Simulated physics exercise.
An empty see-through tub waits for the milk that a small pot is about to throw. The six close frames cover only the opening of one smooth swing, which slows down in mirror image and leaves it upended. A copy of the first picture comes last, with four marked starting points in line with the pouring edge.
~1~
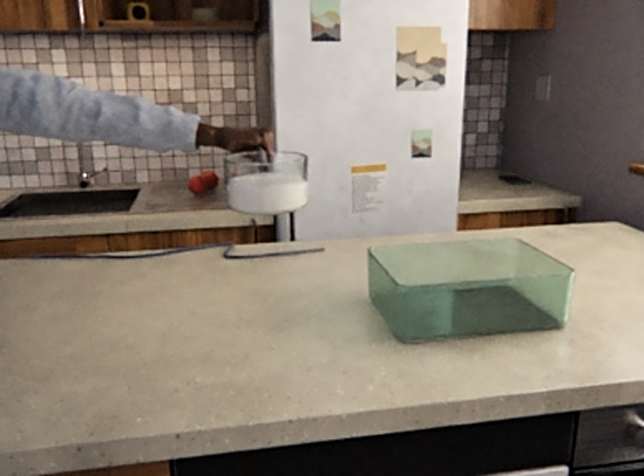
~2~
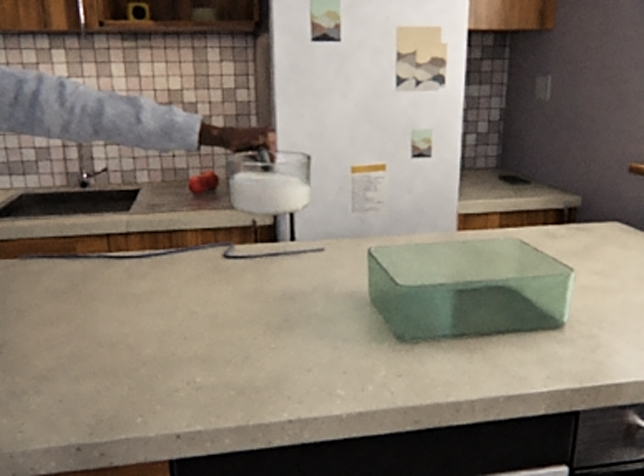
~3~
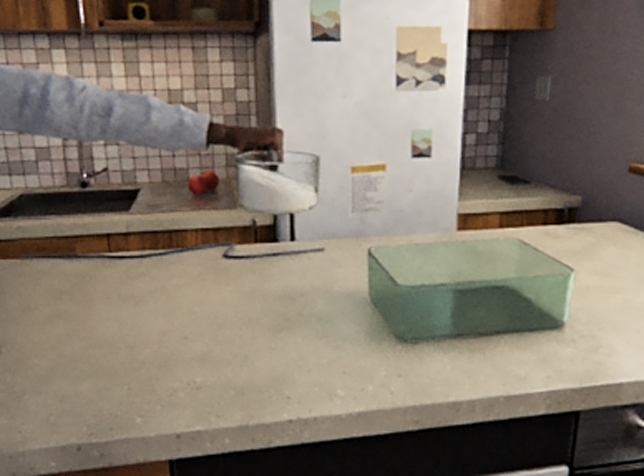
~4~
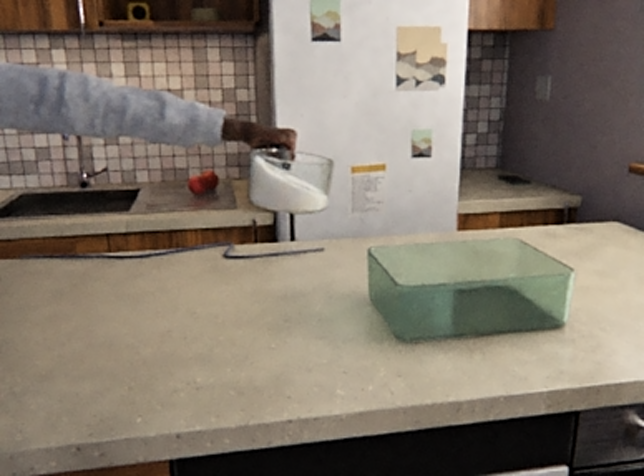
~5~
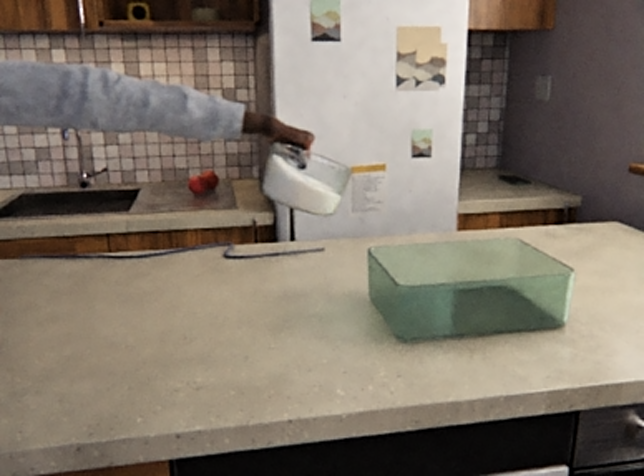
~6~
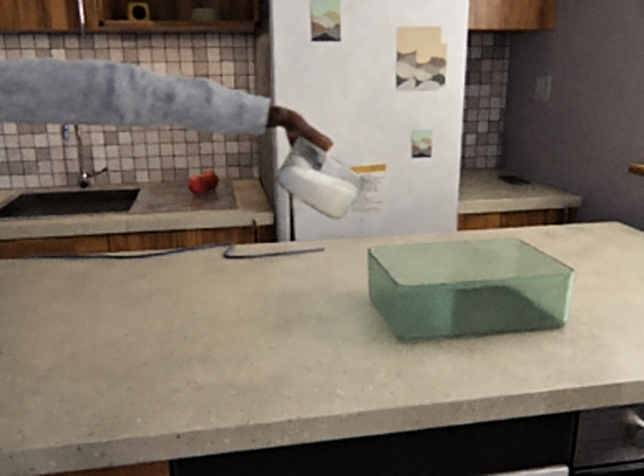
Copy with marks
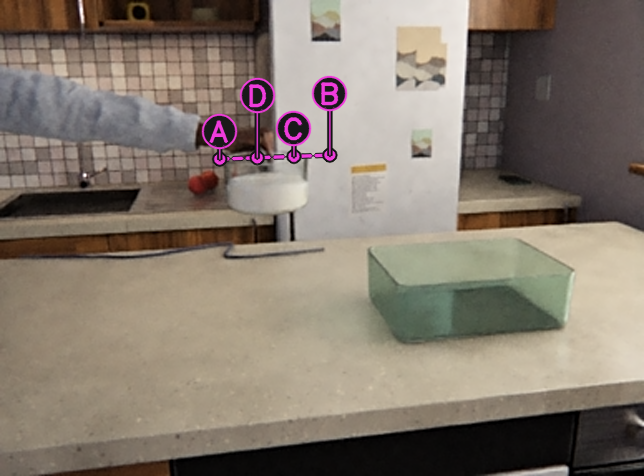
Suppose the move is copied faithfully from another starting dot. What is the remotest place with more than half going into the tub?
The limit is D.
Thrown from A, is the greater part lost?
Yes, that goes wrong.
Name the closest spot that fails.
That is spot A.
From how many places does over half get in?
Three.
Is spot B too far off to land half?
No.
On the marked copy, A at (219, 159); B at (329, 155); C at (293, 156); D at (257, 157).
With A, about 29 % lands in the tub, 67 % falls short and 4 % goes beside or beyond.
With B, about 84 % lands in the tub, 3 % falls short and 13 % goes beside or beyond.
With C, about 84 % lands in the tub, 7 % falls short and 9 % goes beside or beyond.
With D, about 63 % lands in the tub, 29 % falls short and 8 % goes beside or beyond.
